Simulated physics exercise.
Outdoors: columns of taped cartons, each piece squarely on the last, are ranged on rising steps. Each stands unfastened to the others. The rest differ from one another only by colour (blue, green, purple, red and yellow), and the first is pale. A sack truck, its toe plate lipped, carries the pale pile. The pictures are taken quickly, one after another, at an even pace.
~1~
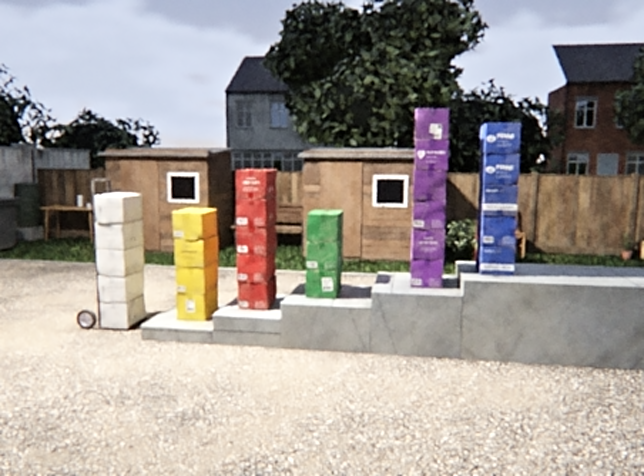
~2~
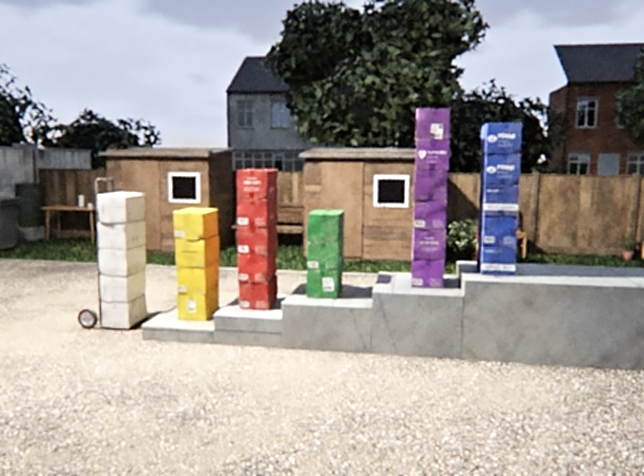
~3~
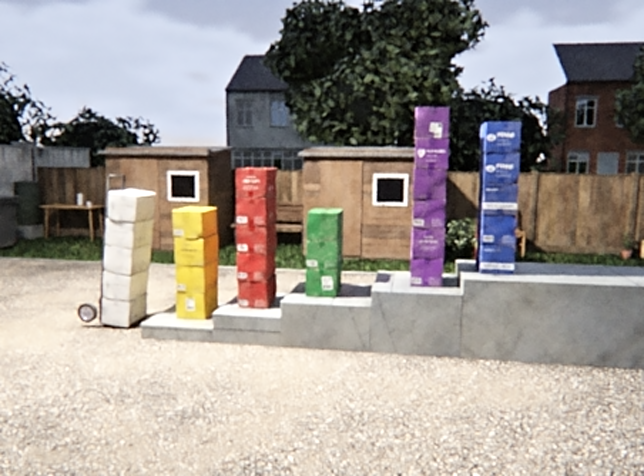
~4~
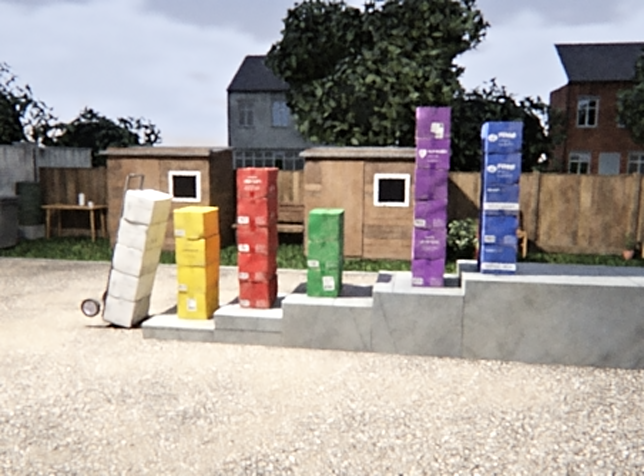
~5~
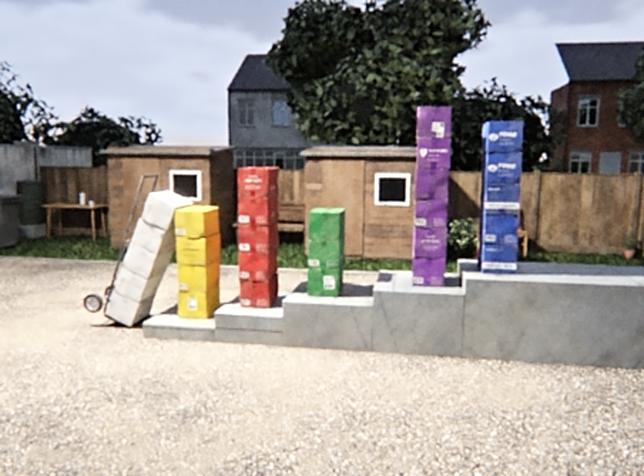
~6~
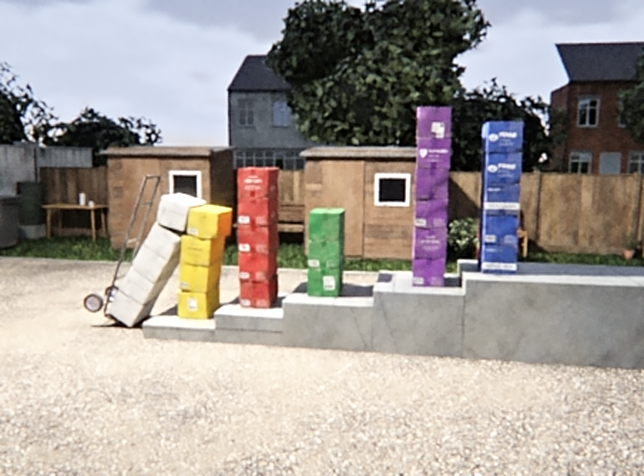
The footage shows a sack truck carrying a pale pile of cartons tilting rightward, gradually at first and then clearly, until the pile leans against the neighbouring yellow column, whose top carton shifts slightly while the other coloured columns stay still.
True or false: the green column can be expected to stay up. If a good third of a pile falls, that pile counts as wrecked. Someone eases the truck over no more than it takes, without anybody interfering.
False.
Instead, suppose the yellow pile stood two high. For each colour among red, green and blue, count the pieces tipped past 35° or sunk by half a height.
The end counts by colour are red 0, green 0 and blue 0.
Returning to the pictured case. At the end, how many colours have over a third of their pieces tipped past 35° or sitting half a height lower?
The number is 3.
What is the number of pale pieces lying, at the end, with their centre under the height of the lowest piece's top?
The pale count is 1.
Soon after the last picture, 4 of the pale pile down; none of the 3 green cartons down (0 of 23 in all colours); top green carton unmoved; top yellow carton leaning clearly.
A little later, 5 of the pale pile down; none of the 3 green cartons down (0 of 23 in all colours); top green carton unmoved; top red carton leaning clearly.
Later still, 4 of the pale pile down; 3 of the 3 green cartons down (12 of 23 in all colours); top green carton leaning well over, a little lower; top yellow carton leaning well over, about its own height lower.
At rest, 4 of the pale pile down; 3 of the 3 green cartons down (12 of 23 in all colours); top green carton leaning well over, about its own height lower; top yellow carton leaning well over, about its own height lower. As the last picture would show them, middles, top green carton near (395, 250), top yellow carton near (278, 251).
